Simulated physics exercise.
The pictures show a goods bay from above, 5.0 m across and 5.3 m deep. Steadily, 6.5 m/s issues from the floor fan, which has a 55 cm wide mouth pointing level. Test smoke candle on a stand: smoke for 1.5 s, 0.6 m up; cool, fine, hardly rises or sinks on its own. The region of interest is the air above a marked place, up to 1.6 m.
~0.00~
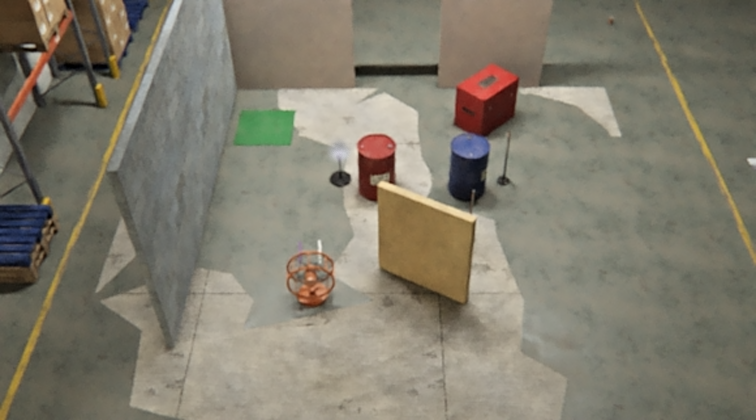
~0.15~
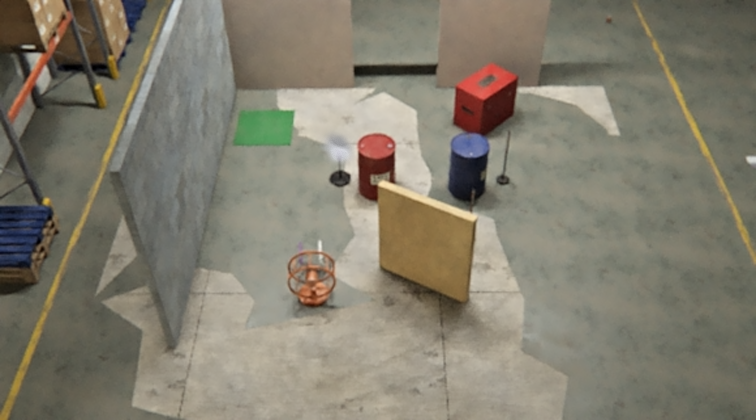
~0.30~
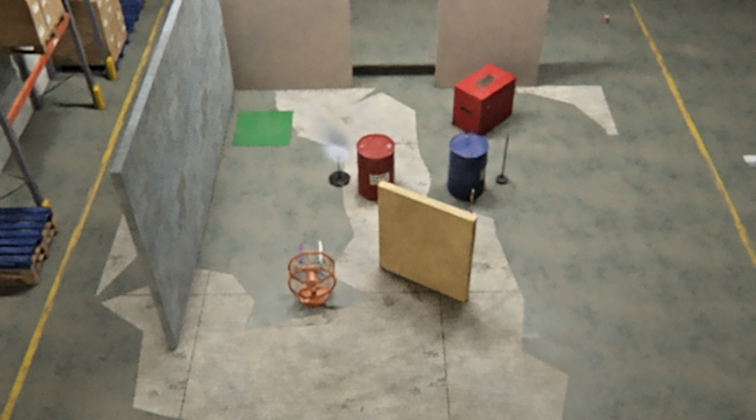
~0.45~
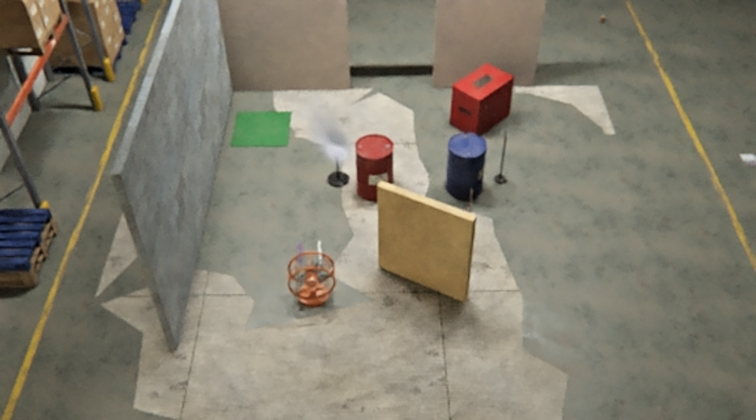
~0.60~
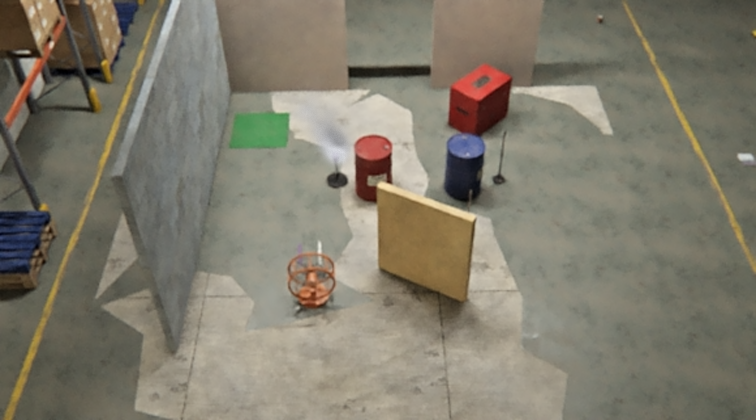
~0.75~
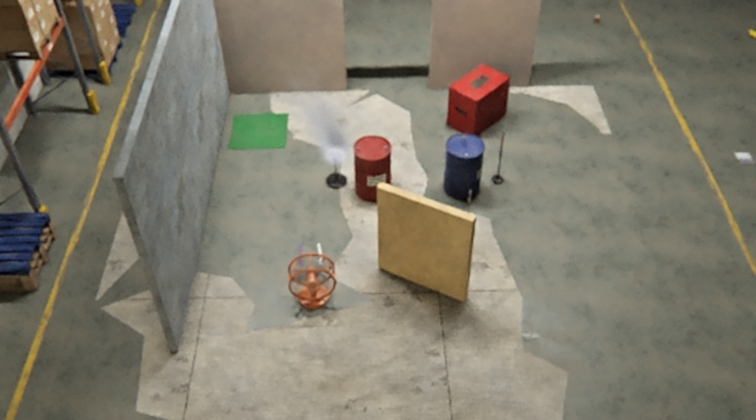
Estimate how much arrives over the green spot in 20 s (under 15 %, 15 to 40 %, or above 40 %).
Roughly under 15 % arrives there.
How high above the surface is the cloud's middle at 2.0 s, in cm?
Height of middle: Approx. 50 cm.
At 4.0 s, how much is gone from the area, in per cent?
My guess is close to 30 %.
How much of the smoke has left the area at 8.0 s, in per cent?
Around 80 percent at that point.
By 2.0 s, 2 % is gone from the area; 3 % has passed over the green spot, and the middle of the rest is near (335, 81).
By 4.0 s, 29 % is gone from the area; 5 % has passed over the green spot, and the middle of the rest is near (449, 34).
By 8.0 s, 85 % is gone from the area; 5 % has passed over the green spot, and the middle of the rest is near (523, 16).
By 20.0 s, 99 % is gone from the area; 5 % has passed over the green spot.
